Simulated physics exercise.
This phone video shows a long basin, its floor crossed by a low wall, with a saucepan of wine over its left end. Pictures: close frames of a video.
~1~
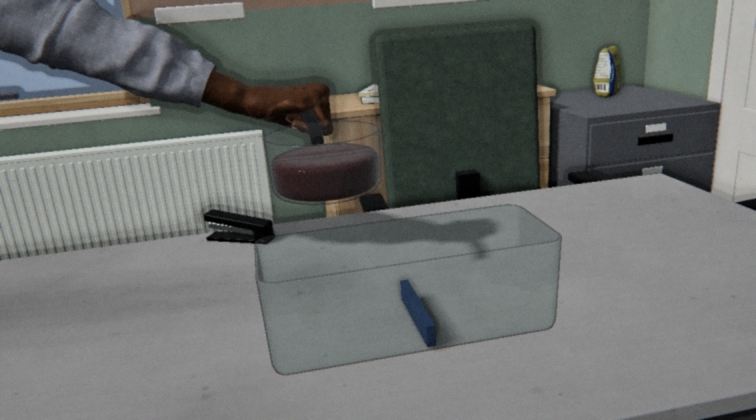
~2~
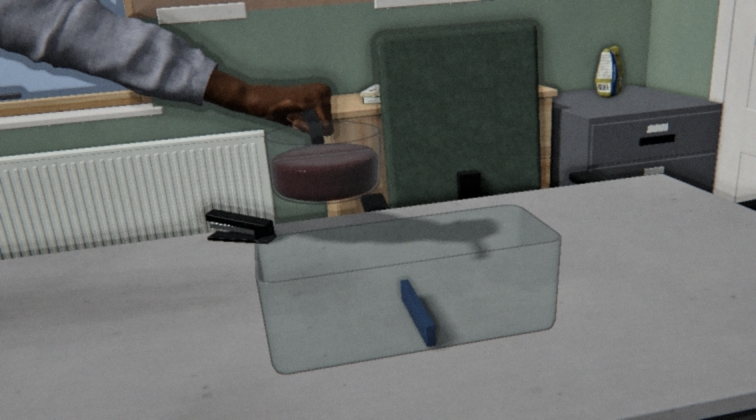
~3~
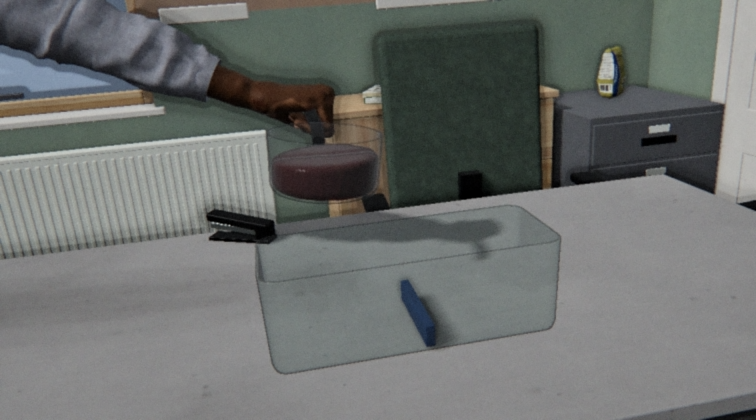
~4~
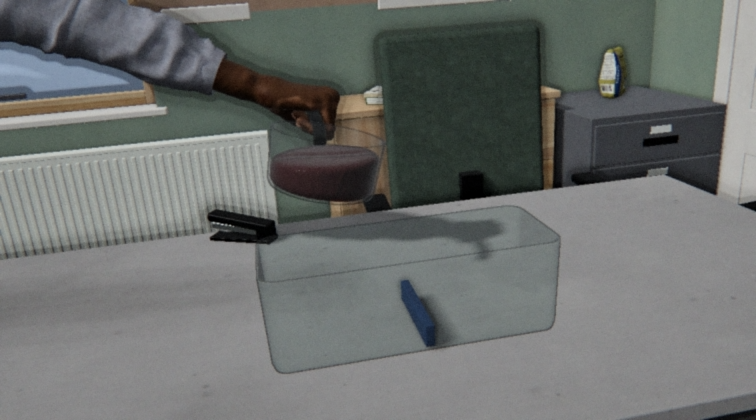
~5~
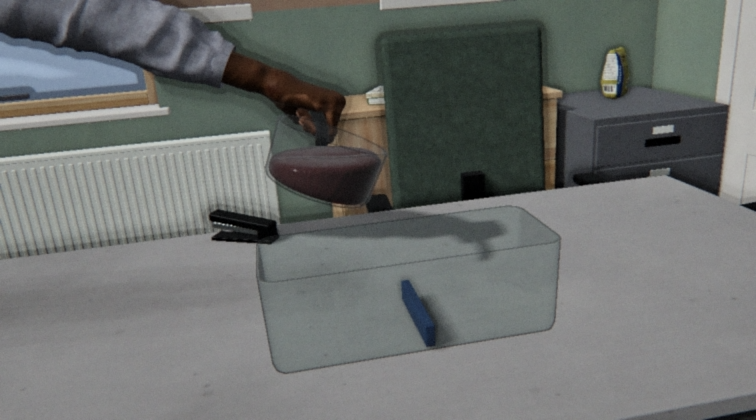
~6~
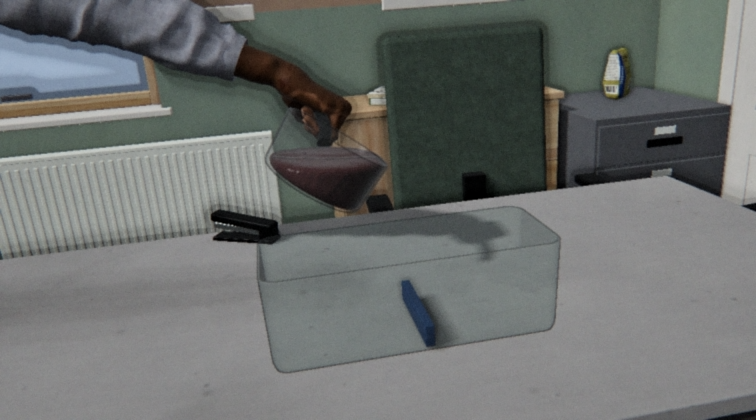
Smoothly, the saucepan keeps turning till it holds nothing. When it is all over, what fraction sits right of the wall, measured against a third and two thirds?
I reckon what ends right of the wall lands in the middle band of a third to two thirds.
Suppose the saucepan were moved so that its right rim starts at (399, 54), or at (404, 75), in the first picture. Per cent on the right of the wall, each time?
The first gives 85 %, the second 85 %.
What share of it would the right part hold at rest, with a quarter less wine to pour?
Near 45 parts in a hundred.
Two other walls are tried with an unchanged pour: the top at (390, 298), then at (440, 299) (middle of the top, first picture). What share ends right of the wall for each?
Around 90 per cent for the first, around 20 per cent for the second.
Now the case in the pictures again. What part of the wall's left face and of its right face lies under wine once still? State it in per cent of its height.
Once it is still, the left part shows 30 per cent and the right part 40.
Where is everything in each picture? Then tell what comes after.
It leans 0°; its right rim is at (378, 128); the wine meets the walls at (270, 161) and (376, 149); the long basin's rim runs from (256, 262) to (540, 221); the wall's top is at (416, 302), in the first picture.
It leans 2°; its right rim is at (378, 130); the wine meets the walls at (270, 161) and (376, 149), in the second picture.
It leans 6°; its right rim is at (381, 135); the wine meets the walls at (271, 160) and (376, 151), in the third picture.
It leans 14°; its right rim is at (383, 142); the wine meets the walls at (270, 160) and (378, 152), in the fourth picture.
It leans 24°; its right rim is at (385, 153); the wine meets the walls at (271, 158) and (380, 154), in the fifth picture.
It leans 35°; its right rim is at (385, 165); the wine meets the walls at (268, 155) and (384, 156), in the sixth picture.
A moment on, the tilt is 98° and 25 per cent is still to pour, 9 is left of the wall and 30 right of it.
Next, the tilt is 109° and 4 per cent is still to pour, 36 is left of the wall and 55 right of it.
Then the tilt is 109° and 0 per cent is still to pour, 45 is left of the wall and 54 right of it.
Later the tilt is 109° and 0 per cent is still to pour, 45 is left of the wall and 54 right of it.
At rest 45 per cent lies left of the wall, 54 right of it and 1 outside.
